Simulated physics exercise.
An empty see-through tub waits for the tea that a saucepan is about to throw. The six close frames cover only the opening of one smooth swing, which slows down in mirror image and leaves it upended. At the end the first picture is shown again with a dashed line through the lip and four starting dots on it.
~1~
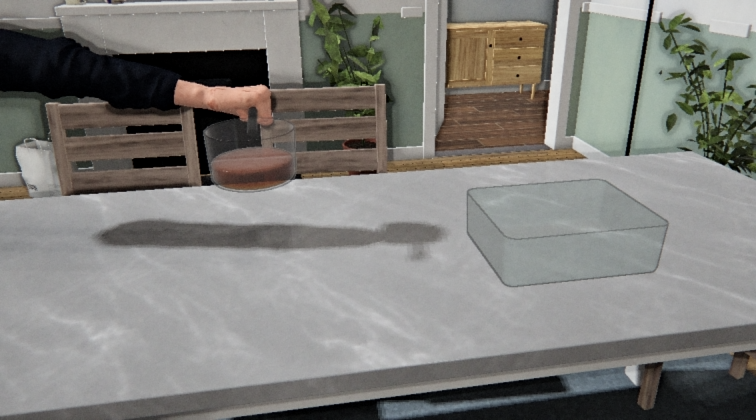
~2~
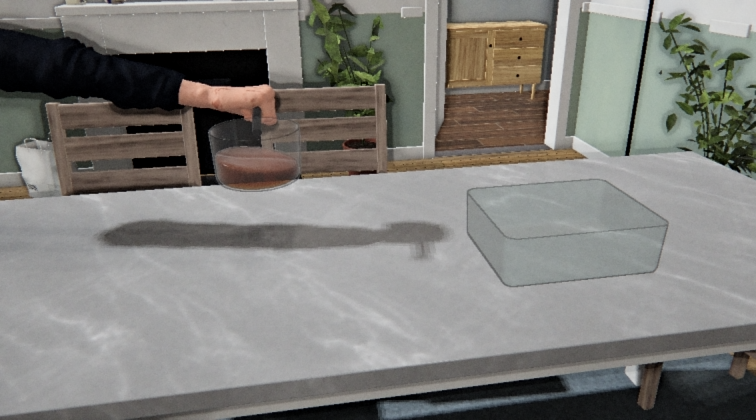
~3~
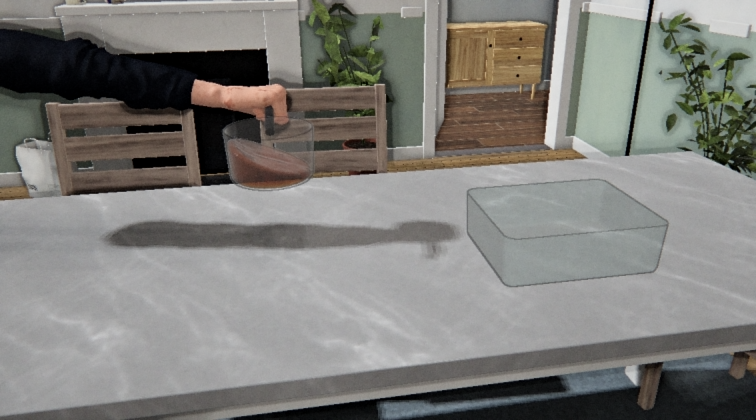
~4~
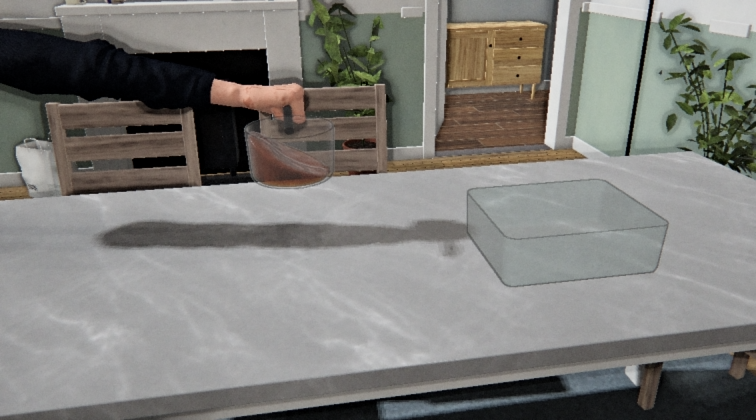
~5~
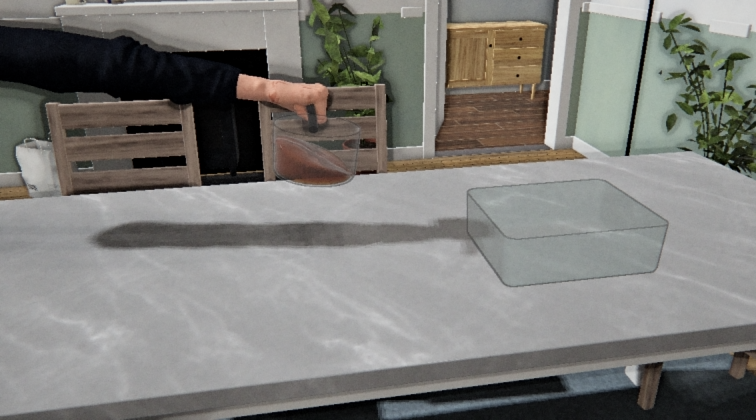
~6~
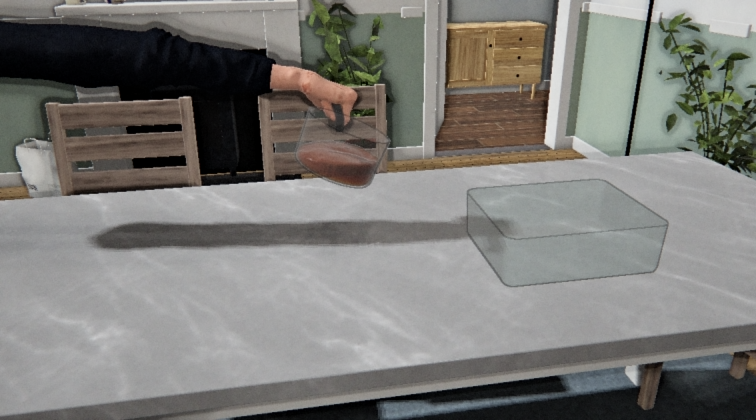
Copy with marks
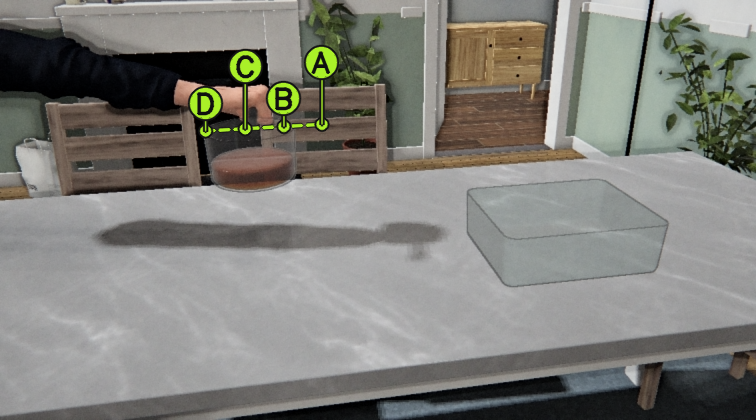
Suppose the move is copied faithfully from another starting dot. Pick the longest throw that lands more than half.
Take A.
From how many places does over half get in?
One.
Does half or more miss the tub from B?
Yes.
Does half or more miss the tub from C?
Yes.
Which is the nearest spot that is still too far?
The answer is B.
In lime, A at (321, 124); B at (283, 126); C at (245, 128); D at (205, 131).
For spot A, about 67 % lands in the tub, 25 % falls short and 8 % goes beside or beyond.
For spot B, about 29 % lands in the tub, 68 % falls short and 4 % goes beside or beyond.
For spot C, about 4 % lands in the tub, 95 % falls short.
For spot D, about 0 % lands in the tub, 100 % falls short.
